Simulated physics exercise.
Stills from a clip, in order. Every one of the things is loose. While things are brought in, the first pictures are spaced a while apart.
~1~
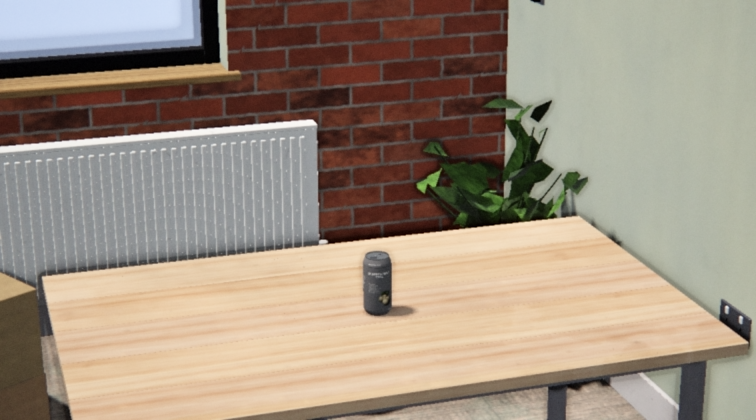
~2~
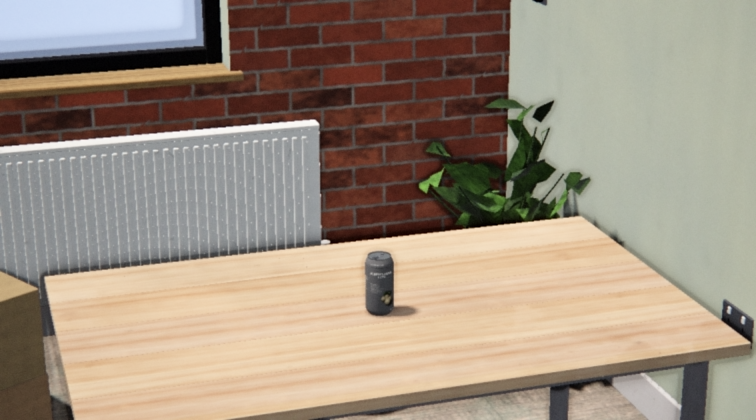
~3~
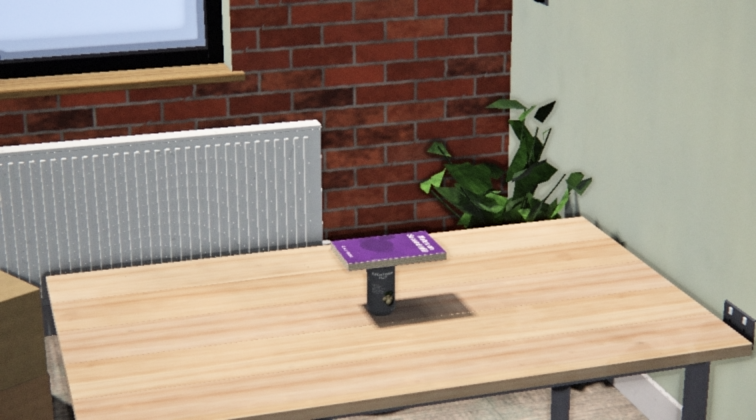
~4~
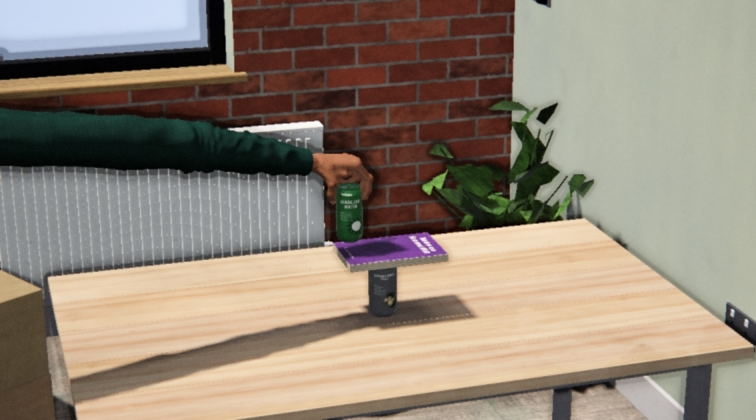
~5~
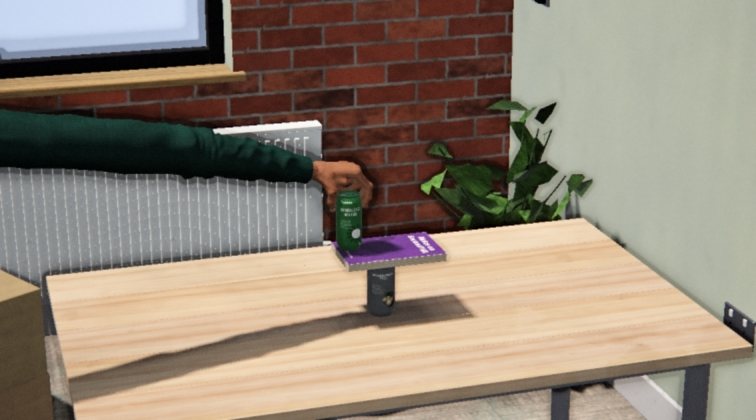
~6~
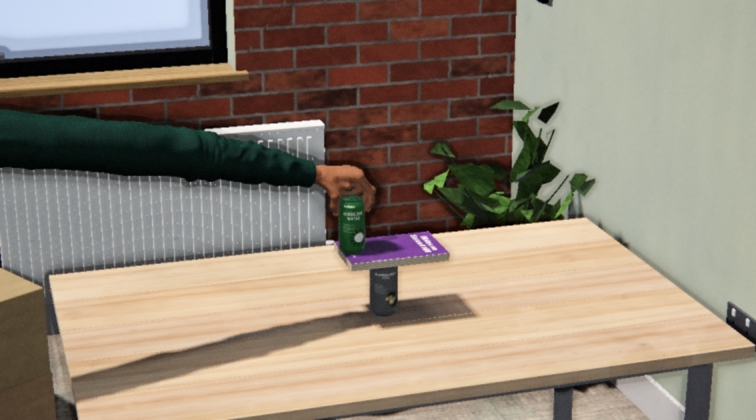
A purple book appears flat on top of a dark can, and then a hand in a dark green sleeve reaches in from the left and lowers a green can onto the book's left end, keeping hold of it. The dark can stands mid-table on pale wood, seen from slightly above. Behind are a white radiator, red brick wall and leafy plant, while the view barely shifts.
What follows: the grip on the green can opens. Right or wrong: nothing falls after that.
Right.
Then, 0.20 s on from there, no change.
Then, 0.50 s on from there, green can resting near (352, 225).
In the end, all 3 unmoved. At the end, from the last picture's camera, green can near (352, 225). The stack stays up.
